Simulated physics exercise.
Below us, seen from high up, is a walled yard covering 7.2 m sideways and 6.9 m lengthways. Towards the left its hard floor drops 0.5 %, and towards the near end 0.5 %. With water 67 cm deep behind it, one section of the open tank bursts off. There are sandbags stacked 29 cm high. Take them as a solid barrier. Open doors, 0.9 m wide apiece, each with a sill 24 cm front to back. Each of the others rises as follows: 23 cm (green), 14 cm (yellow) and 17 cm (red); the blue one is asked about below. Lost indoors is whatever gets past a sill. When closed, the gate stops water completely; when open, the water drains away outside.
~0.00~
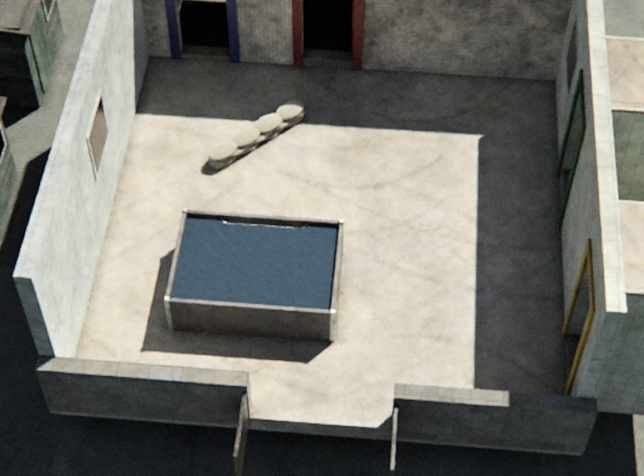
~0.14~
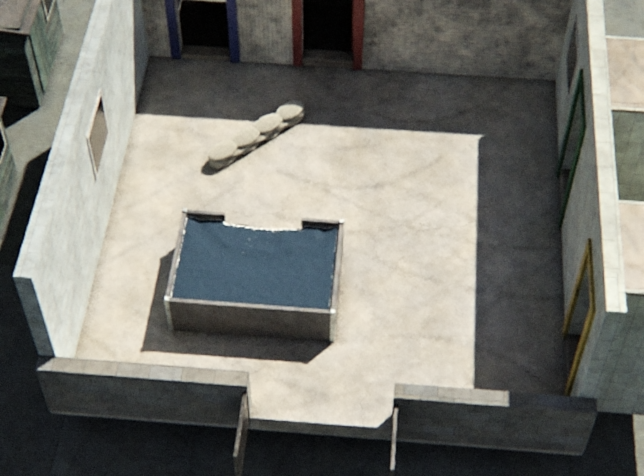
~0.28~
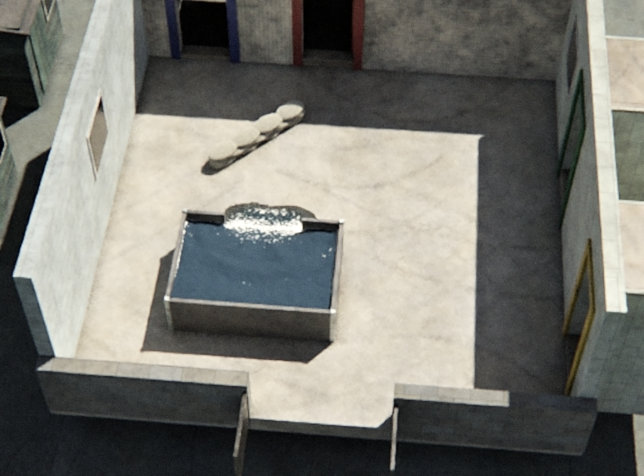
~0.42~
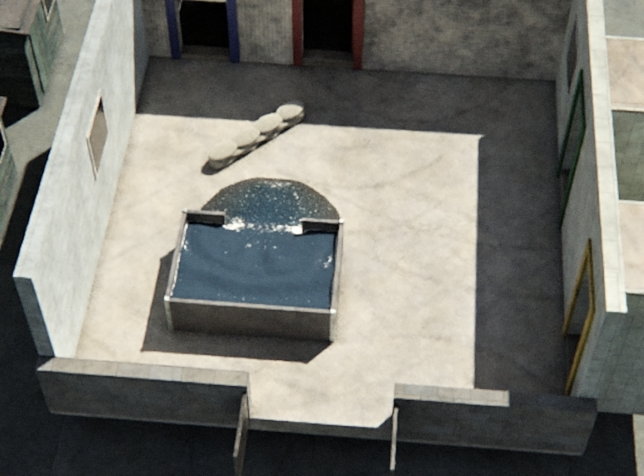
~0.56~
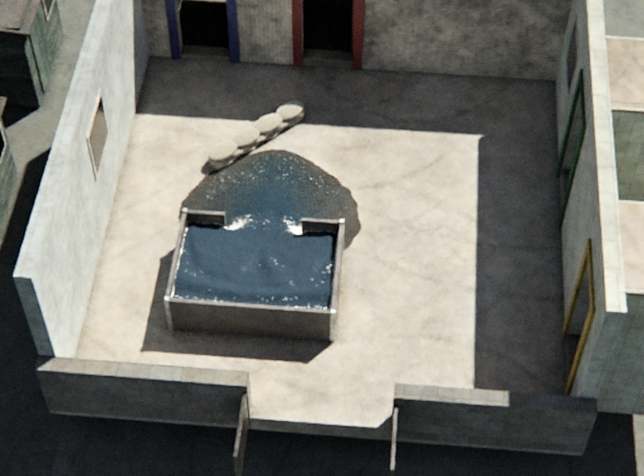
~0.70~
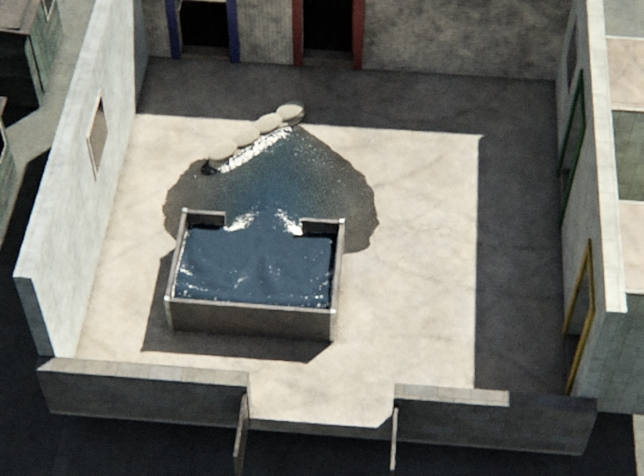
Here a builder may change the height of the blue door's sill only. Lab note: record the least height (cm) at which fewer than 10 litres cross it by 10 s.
Least height: 6 cm.
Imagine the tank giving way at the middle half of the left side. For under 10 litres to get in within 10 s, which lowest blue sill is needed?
If so: Around 13.0 cm.
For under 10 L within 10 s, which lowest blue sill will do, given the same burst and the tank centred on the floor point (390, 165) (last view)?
In this case, 7.5 cm or so.
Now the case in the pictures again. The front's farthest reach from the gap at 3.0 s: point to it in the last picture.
At about (546, 82).
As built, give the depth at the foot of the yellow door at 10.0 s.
5.0 cm.
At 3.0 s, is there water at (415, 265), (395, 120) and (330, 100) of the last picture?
Status: Clear / submerged / submerged.
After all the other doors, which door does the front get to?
Door: Yellow.
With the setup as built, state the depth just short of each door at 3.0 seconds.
In cm - green: 0, yellow: 0, blue: 4, red: 13.
After 1.4 s water covers 20 % of the floor, deepest (37 cm) near (264, 243); it has not reached the blue door.
After 3.0 s water covers 40 % of the floor, deepest (33 cm) near (546, 82); 4 cm at the blue door, 0 litres in over its 9 cm sill.
After 10.0 s water covers 95 % of the floor, deepest (10 cm) near (216, 400); 7 cm at the blue door, 0 litres in over its 9 cm sill.
At the blue door as built, the water arrived by 3.0 s and peaked near 8 cm at 3.2 s.
With a sill of 5.5 cm, 13 litres would have come in within the 10 s; with 7 cm, 4 litres. So under 10 litres takes about 6 cm.
